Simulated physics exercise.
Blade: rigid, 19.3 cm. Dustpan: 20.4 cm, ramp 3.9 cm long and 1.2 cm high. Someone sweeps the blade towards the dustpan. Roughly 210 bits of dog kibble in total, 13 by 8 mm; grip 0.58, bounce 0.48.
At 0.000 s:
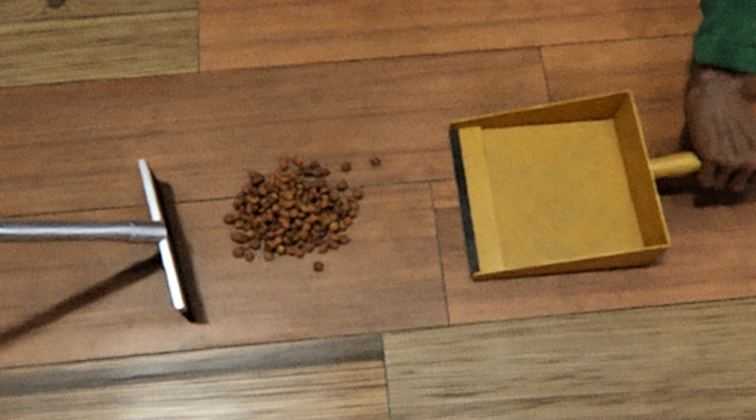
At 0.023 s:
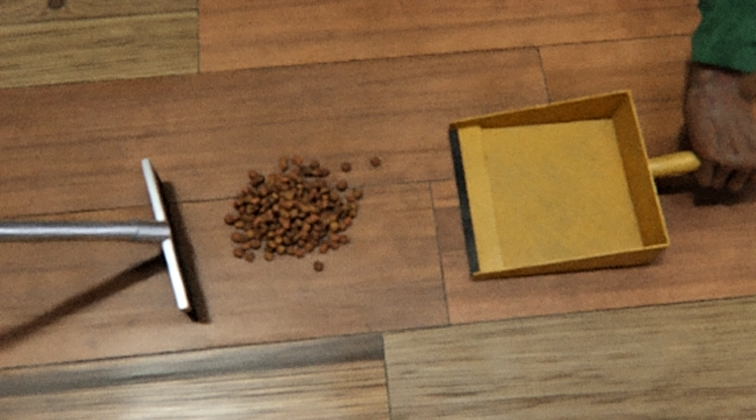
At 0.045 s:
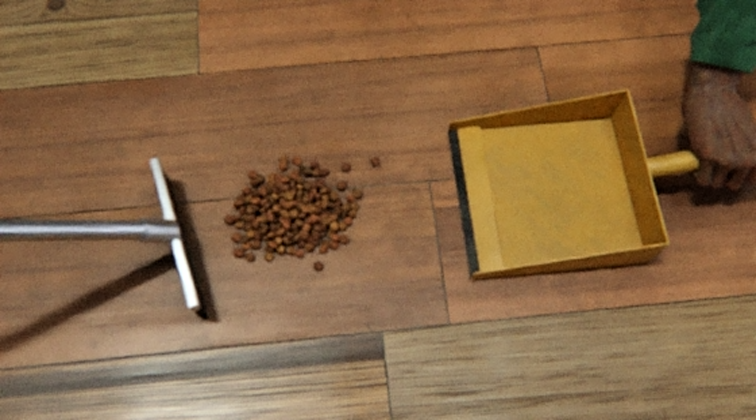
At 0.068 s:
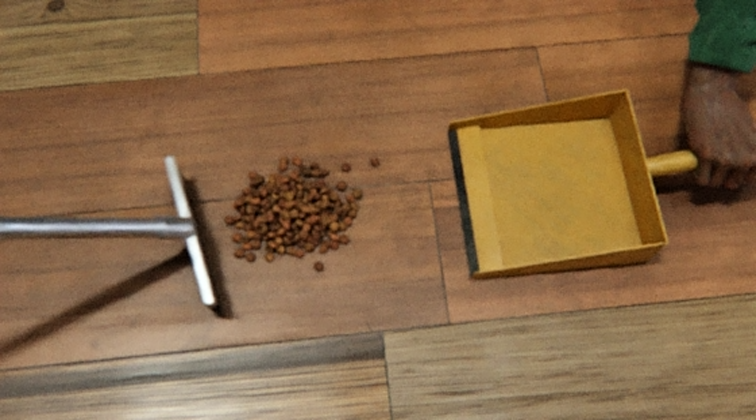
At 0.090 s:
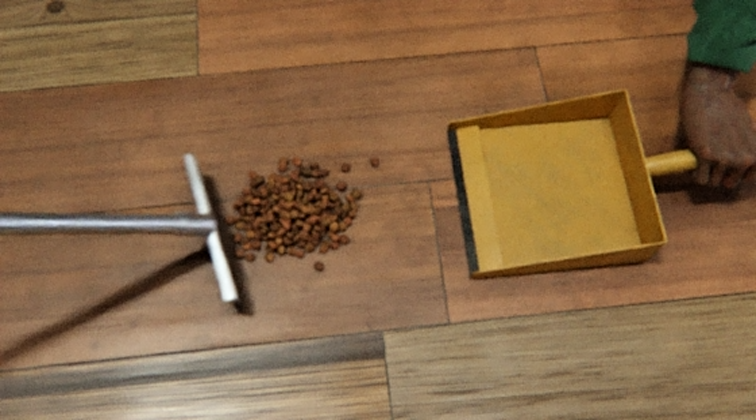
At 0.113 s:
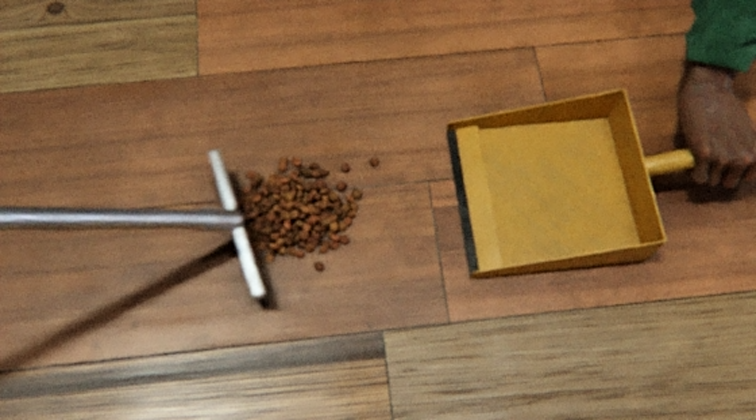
A dark-skinned hand in a green sleeve holds the handle of a yellow dustpan at the right, on a wooden plank floor seen from above. A small heap of reddish-brown kibble lies near the middle, with a white blade on a grey metal pole to its left. The blade slides rightward, slowly then faster, and pushes into the heap's left edge, while the dustpan stays almost still.
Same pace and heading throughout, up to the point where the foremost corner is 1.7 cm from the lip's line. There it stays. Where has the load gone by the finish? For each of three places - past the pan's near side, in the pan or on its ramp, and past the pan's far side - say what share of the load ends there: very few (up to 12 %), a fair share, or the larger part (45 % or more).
Near side: Very few; pan: The larger part; far side: A fair share.
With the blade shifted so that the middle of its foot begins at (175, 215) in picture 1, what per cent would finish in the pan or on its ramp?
About 45 per cent.
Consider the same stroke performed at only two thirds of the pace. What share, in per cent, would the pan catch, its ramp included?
Roughly 30 in a hundred.
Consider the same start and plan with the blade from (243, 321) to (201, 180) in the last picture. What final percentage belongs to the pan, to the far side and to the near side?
That ends as pan 10, far 5, and near 10.
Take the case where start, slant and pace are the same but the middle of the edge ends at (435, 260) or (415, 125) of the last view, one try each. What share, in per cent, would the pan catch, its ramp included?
I'd expect about 40 percent, then about 40 percent.
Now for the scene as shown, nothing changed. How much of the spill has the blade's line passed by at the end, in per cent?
Estimate: About 5 %.
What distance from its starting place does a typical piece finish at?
Median: Approx. 26 cm.
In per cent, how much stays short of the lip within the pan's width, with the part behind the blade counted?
Share there: Around 25 percent.
Then, at 0.21 s, middle of the blade 15 cm from the lip; 0 % over the lip, far side 5 %, near side 0 %.
Then, at 0.28 s, middle of the blade 6 cm from the lip; 0 % over the lip, far side 15 %, near side 0 %.
After 0.49 s, middle of the blade 4 cm from the lip; 55 % over the lip, far side 25 %, near side 0 %.
By 1.2 s all is still; near side 0 %, pan 50 %, far side 25 %, in front of the lip or behind the blade 25 %.
